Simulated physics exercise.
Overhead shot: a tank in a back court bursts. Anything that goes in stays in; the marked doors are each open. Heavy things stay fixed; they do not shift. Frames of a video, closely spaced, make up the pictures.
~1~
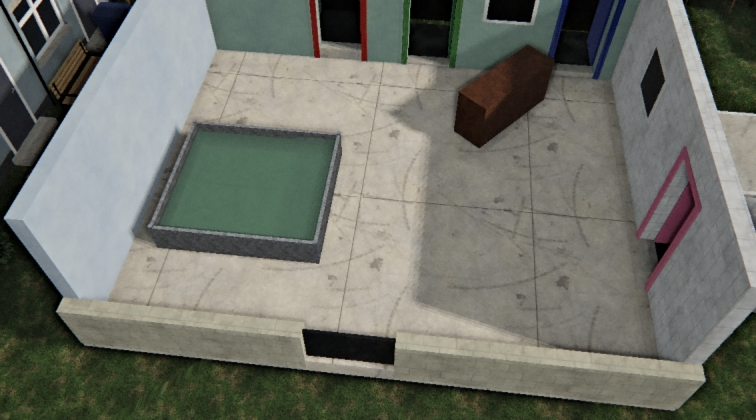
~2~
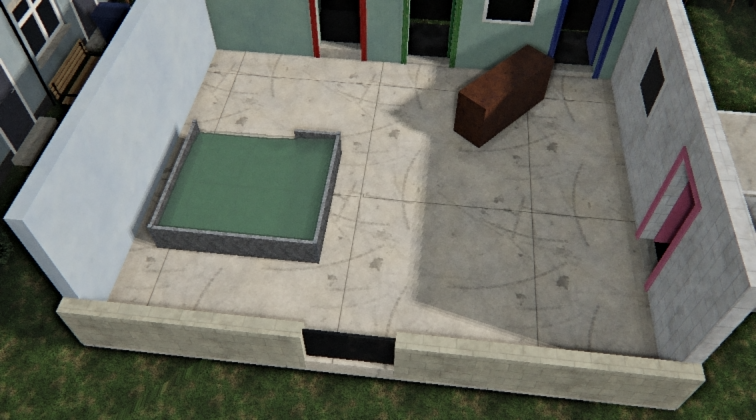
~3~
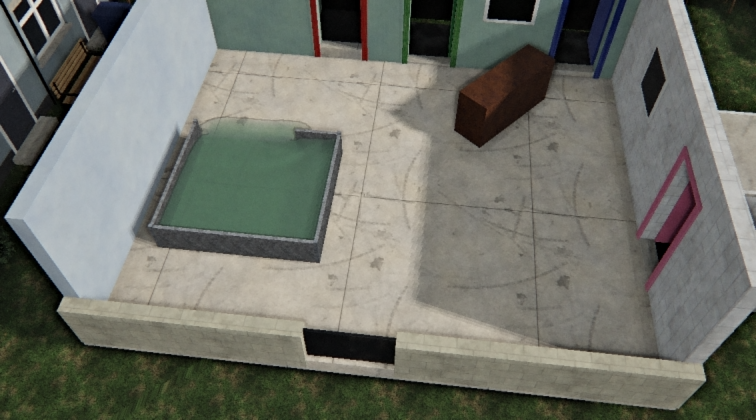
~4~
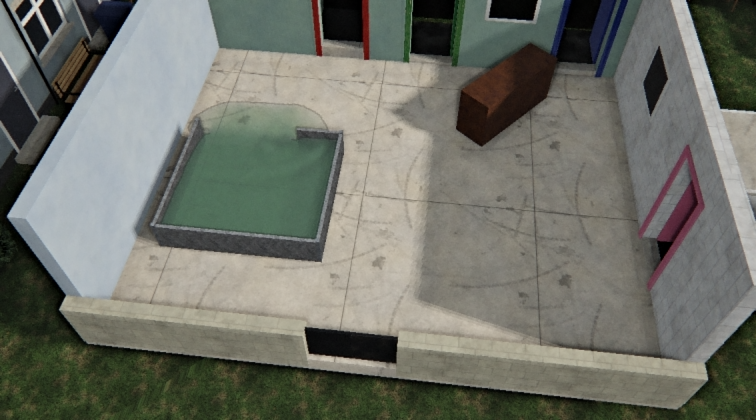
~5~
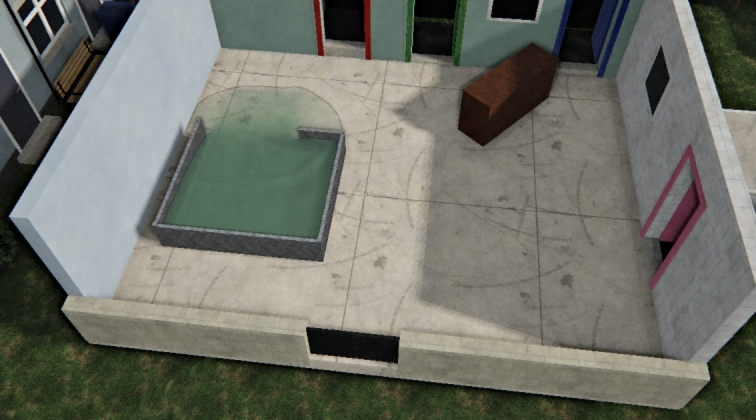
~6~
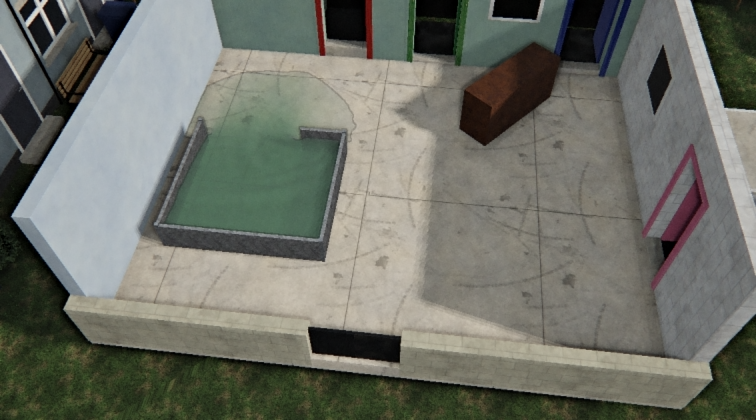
The video shows a walled courtyard from above, with a square tank of green water beside a brown block. A gap opens in the tank's far side, and water pours out, spreading over the pale floor toward the back wall.
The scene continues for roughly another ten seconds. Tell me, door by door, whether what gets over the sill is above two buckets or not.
Green door: Above; pink door: Not above; blue door: Not above; red door: Not above.
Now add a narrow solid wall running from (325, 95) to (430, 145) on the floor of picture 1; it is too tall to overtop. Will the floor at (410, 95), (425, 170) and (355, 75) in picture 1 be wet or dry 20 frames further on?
Log, spots one to three: Swamped; spared; swamped.
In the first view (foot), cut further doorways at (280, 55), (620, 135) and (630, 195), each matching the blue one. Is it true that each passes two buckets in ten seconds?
Log: Door one is above the limit; door two is below the limit; door three is below the limit.
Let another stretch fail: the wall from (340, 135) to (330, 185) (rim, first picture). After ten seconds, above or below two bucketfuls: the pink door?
Honestly, the pink door breaks the threshold.
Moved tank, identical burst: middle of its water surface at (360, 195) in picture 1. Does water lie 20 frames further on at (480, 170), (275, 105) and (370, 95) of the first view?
Points in order: Not reached; inundated; inundated.
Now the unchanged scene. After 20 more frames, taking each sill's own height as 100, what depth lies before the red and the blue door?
The first is near 80 per cent, the second near 0 per cent.
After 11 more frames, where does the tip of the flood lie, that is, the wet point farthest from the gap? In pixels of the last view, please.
The farthest wet spot is near (430, 64).
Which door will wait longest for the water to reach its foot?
That would be the door marked pink.
A moment on, water covers 15 % of the floor; the green door not reached, the pink door not reached, the blue door not reached, the red door wet at the sill, nothing in.
Next, water covers 20 % of the floor; the green door wet at the sill, nothing in, the pink door not reached, the blue door not reached, the red door wet at the sill, nothing in.
Then, water covers 30 % of the floor; the green door wet at the sill, nothing in, the pink door not reached, the blue door not reached, the red door wet at the sill, nothing in.
Later, water covers 50 % of the floor; the green door under two buckets in, the pink door not reached, the blue door wet at the sill, nothing in, the red door wet at the sill, nothing in.
In the end, water covers 95 % of the floor; the green door far over two buckets in, the pink door wet at the sill, nothing in, the blue door wet at the sill, nothing in, the red door wet at the sill, nothing in.
